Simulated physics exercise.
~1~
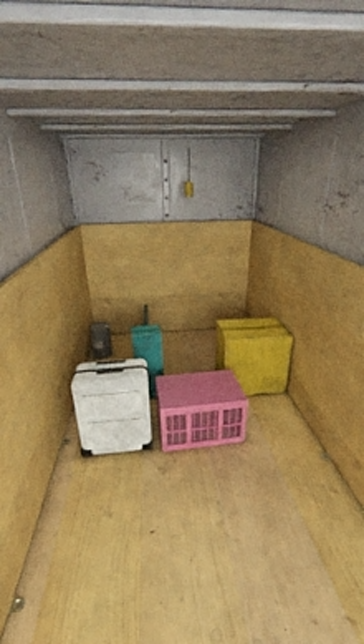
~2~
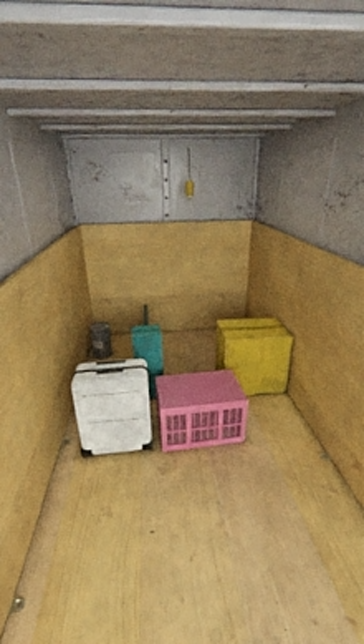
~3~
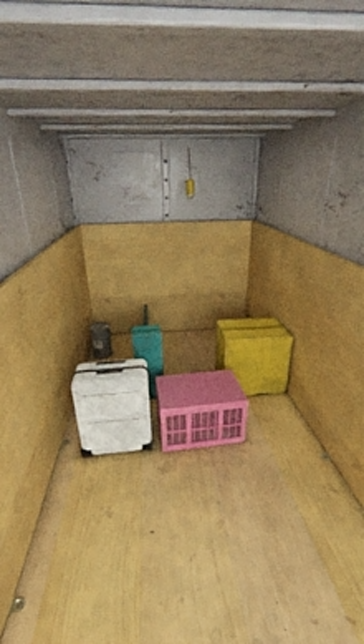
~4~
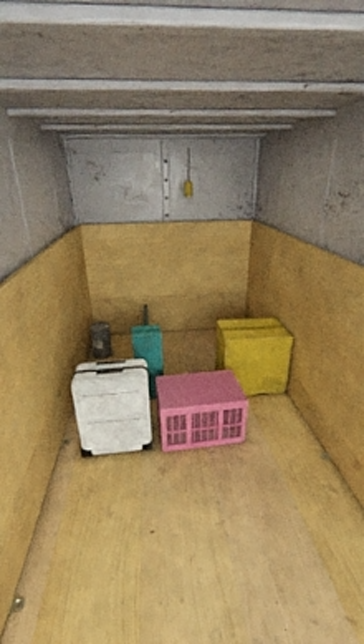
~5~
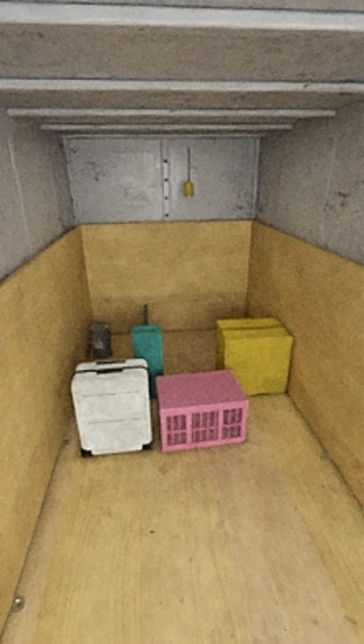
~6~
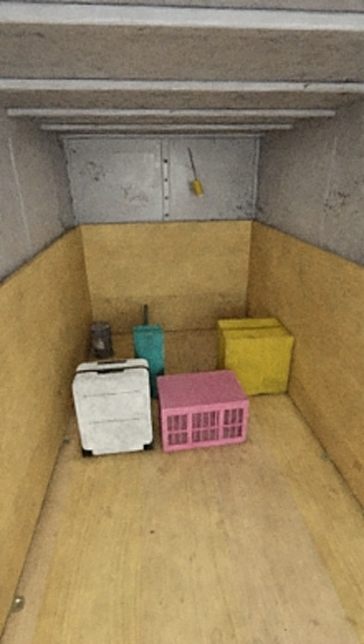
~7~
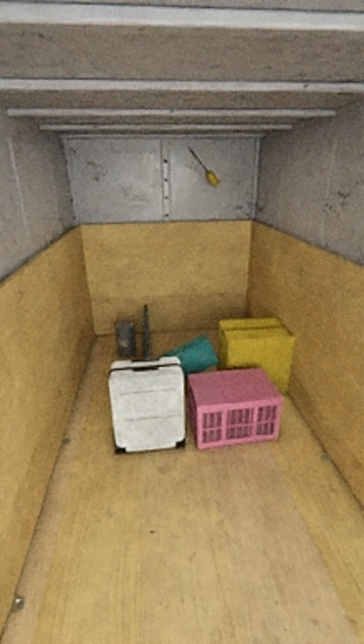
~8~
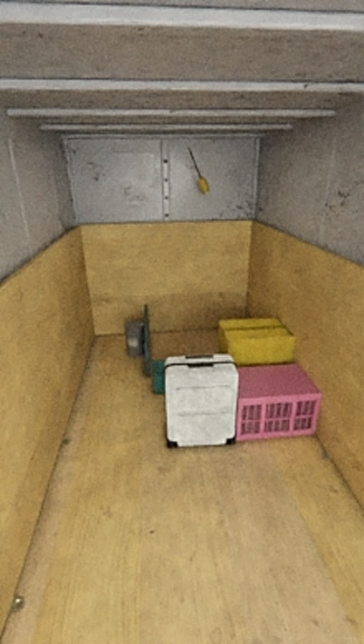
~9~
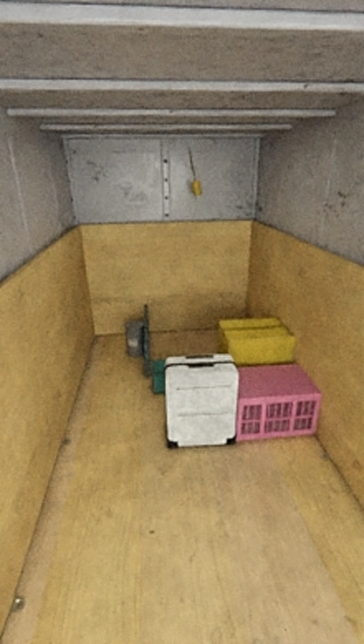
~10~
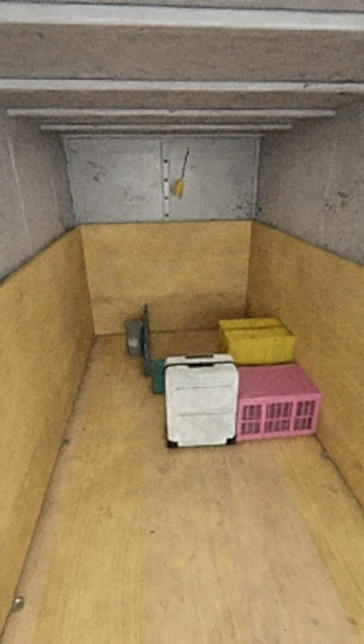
To begin with, a white case, a pink chest, a yellow box, a turquoise box and a grey canister stand still toward the front of a van's wood-lined load bay, while a small yellow lamp hangs on the front wall. The lamp then swings to the right, and the white case and pink chest slide the same way. Behind them, the turquoise box topples onto its side, and the grey canister shifts slightly right but stays upright. The case and chest slide farther right before stopping. Finally, the load rests with the turquoise box down, partly hidden behind the upright white case, the yellow box still in its place, and the lamp swinging back left.
